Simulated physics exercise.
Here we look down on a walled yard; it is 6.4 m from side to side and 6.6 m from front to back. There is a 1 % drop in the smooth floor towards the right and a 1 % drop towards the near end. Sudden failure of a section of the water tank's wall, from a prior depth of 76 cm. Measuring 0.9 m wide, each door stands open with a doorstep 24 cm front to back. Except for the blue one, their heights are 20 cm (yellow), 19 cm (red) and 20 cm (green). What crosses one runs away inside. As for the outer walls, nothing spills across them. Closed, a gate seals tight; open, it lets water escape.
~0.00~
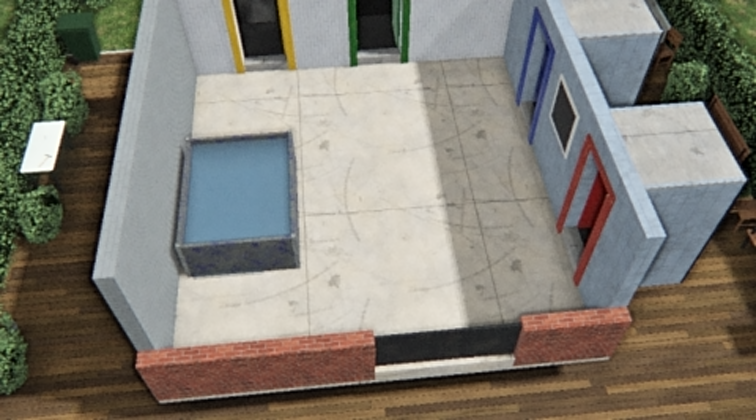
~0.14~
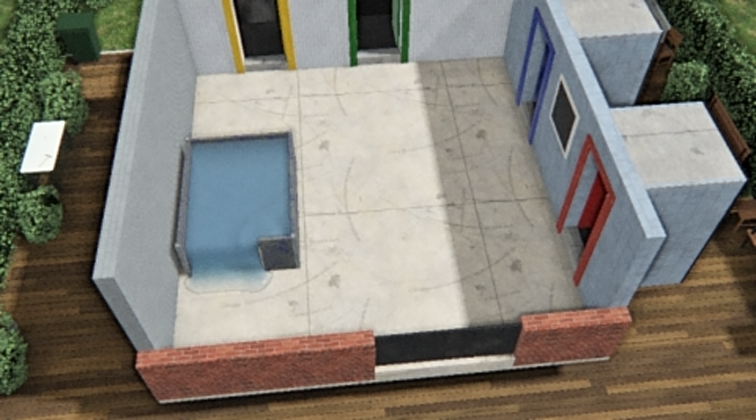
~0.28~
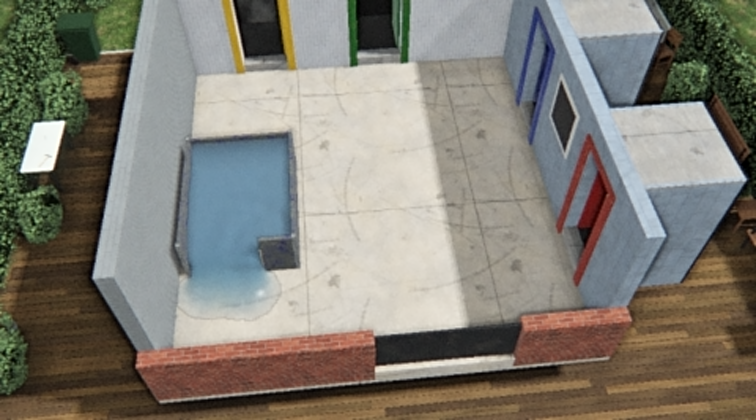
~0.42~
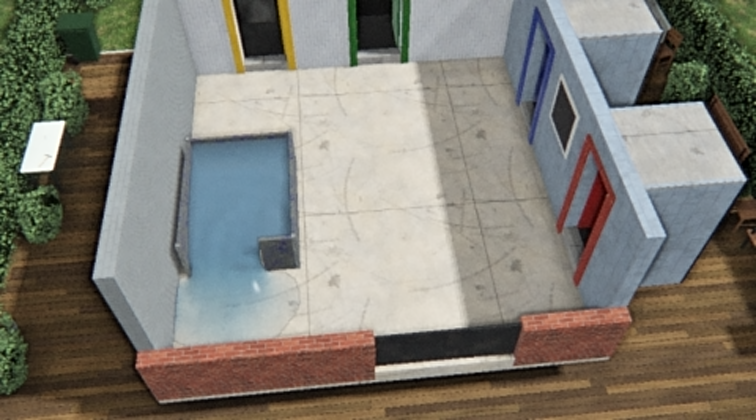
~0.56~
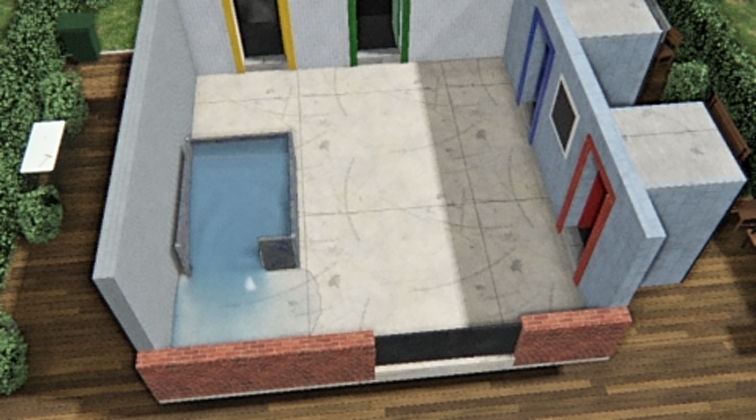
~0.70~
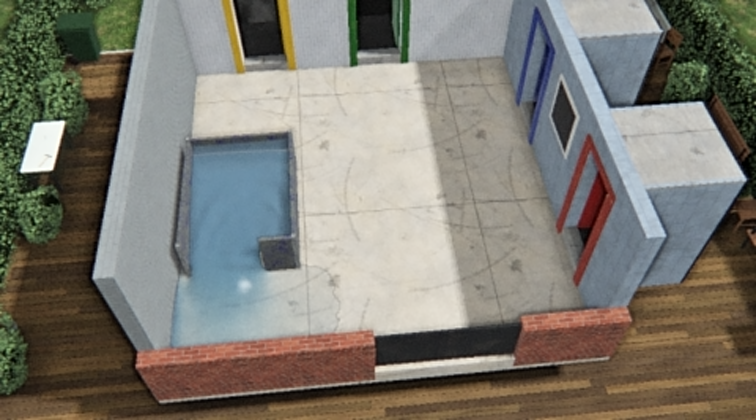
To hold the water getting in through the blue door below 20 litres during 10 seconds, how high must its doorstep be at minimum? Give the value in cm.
5.5 cm.
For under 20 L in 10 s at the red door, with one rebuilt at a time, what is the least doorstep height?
About 22 cm at red.
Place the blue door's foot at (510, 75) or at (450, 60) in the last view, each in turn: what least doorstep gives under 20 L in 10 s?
Roughly 12.5 and 10.5 cm.
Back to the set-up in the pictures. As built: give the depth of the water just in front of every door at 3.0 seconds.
Depth (cm): Yellow 0 / red 27 / green 0 / blue 0.
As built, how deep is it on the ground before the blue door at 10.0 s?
It works out to about 9.0 centimetres deep.
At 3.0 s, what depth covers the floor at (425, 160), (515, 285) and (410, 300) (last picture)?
That's 0, 6 and 8 cm, in the order given.
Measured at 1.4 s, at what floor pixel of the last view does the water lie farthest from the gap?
The farthest wet point is roughly at (438, 351) in the last view.
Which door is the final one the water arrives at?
That would be the green door.
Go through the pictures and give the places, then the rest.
Still water, 76 cm deep, in the water tank at (239, 188); the blue door at (534, 83) is dry, in the first picture.
The gap is at (225, 260), the front 0.4 m out at (251, 288); the back of the water tank holds 76 cm, in the second picture.
Water pours out at (226, 262) and has run 0.8 m, to (239, 315); about 12 cm deep outside, 76 cm at the back, in the third picture.
The gap is at (226, 263), the front 1.4 m out at a hidden place; the back of the water tank holds 75 cm, in the fourth picture.
The front is at a hidden place, 1.7 m from the gap at (226, 264); 3.3 m2 of floor is wet, 69 cm left at the back, in the fifth picture.
The front is at a hidden place, 1.9 m from the gap at (226, 264); 3.7 m2 of floor is wet, 64 cm left at the back; the blue door at (534, 83), 6.3 m from the gap, is still 5.3 m from the nearest water, in the sixth picture.
After 1.4 s water covers 10 % of the floor, deepest (64 cm) near (172, 375); it has not reached the blue door.
After 3.0 s water covers 40 % of the floor, deepest (36 cm) near (576, 297); it has not reached the blue door.
After 10.0 s water covers 95 % of the floor, deepest (14 cm) near (577, 338); 9 cm at the blue door, 0 litres in over its 13 cm doorstep.
At the blue door as built, the water arrived by 3.9 s and peaked near 10 cm at 5.0 s.
With a doorstep of 4.5 cm, 29 litres would have come in within the 10 s; with 6 cm, 14 litres. So under 20 litres takes about 5.5 cm.
